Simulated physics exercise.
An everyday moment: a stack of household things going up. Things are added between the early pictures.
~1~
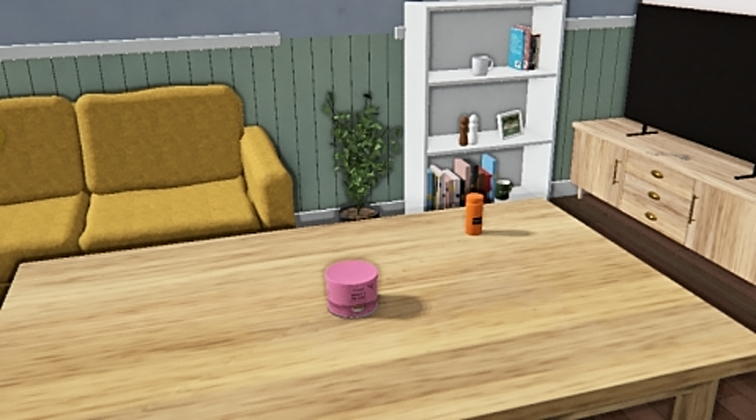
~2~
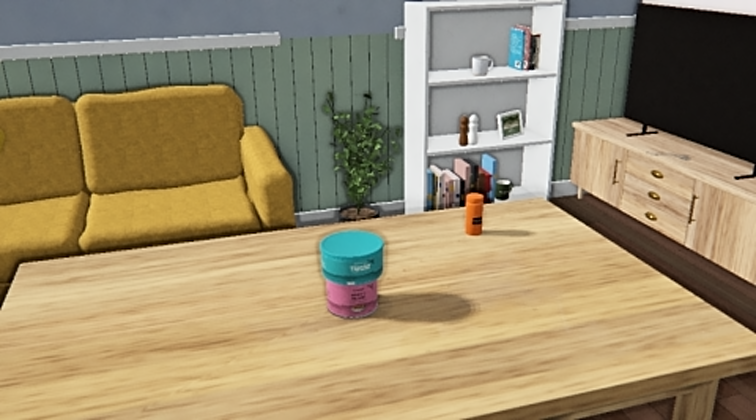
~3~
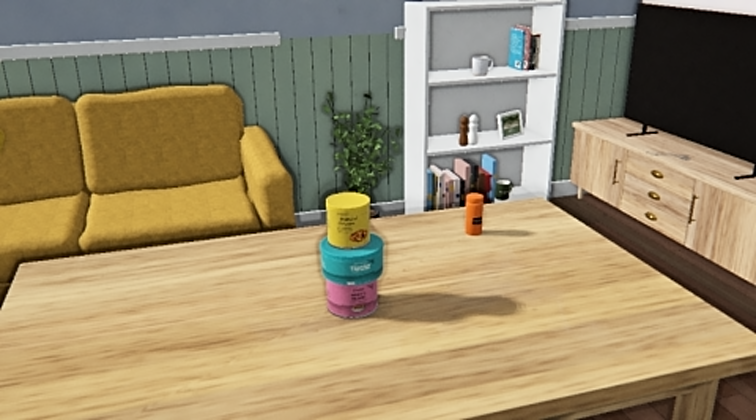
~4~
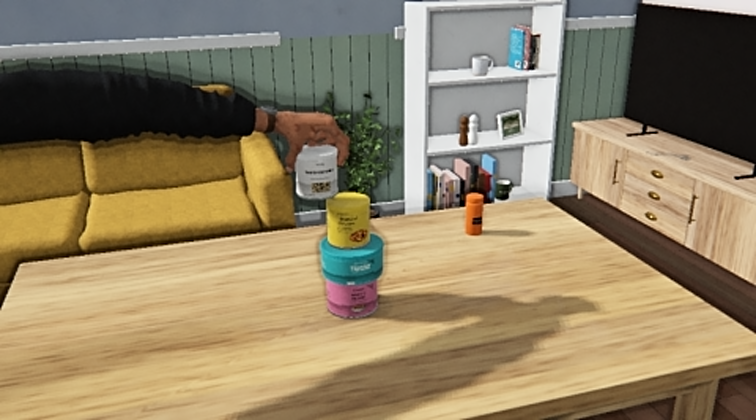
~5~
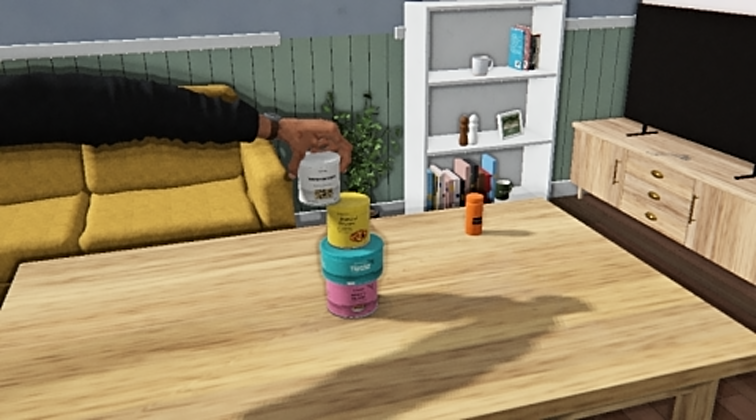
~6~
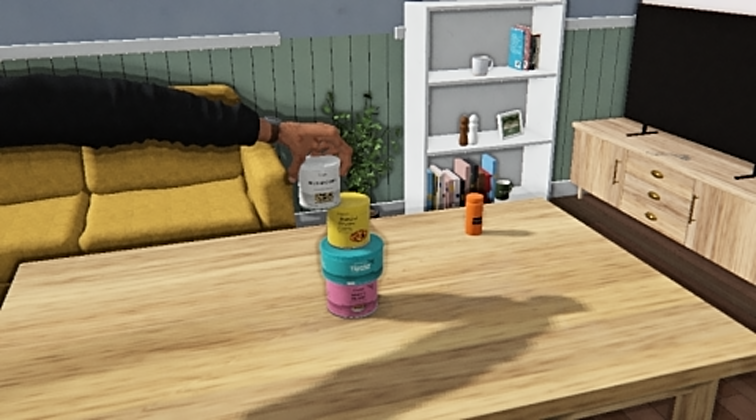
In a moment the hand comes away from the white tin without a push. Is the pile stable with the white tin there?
As it turns out, it gives way.
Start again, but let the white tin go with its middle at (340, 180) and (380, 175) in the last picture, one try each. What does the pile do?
First, it holds; second, it loses its balance.
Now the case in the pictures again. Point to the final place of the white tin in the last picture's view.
Near (302, 289).
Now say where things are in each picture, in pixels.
In the first picture, the last thing is not in view yet.
In the second picture, the last thing is not in view yet; orange shaker (474, 215).
In the third picture, the last thing is not in view yet; yellow pot (349, 221).
In the fourth picture, on its way; white tin (316, 172); orange shaker (474, 215).
In the fifth picture, on its way; white tin (319, 178); yellow pot (349, 221).
In the sixth picture, in place under the hand; white tin (319, 182); orange shaker (474, 215).
Then, 0.40 s past the last view, white tin now fallen.
Then, 0.50 s past the last view, things are still on the move.
Then, 0.60 s past the last view, as before.
Then, 2.10 s past the last view, nothing new.
Finally, fallen, white tin; the other 4 still in place. Final places as the last picture's camera would see them, white tin near (302, 289). The pile loses its balance.
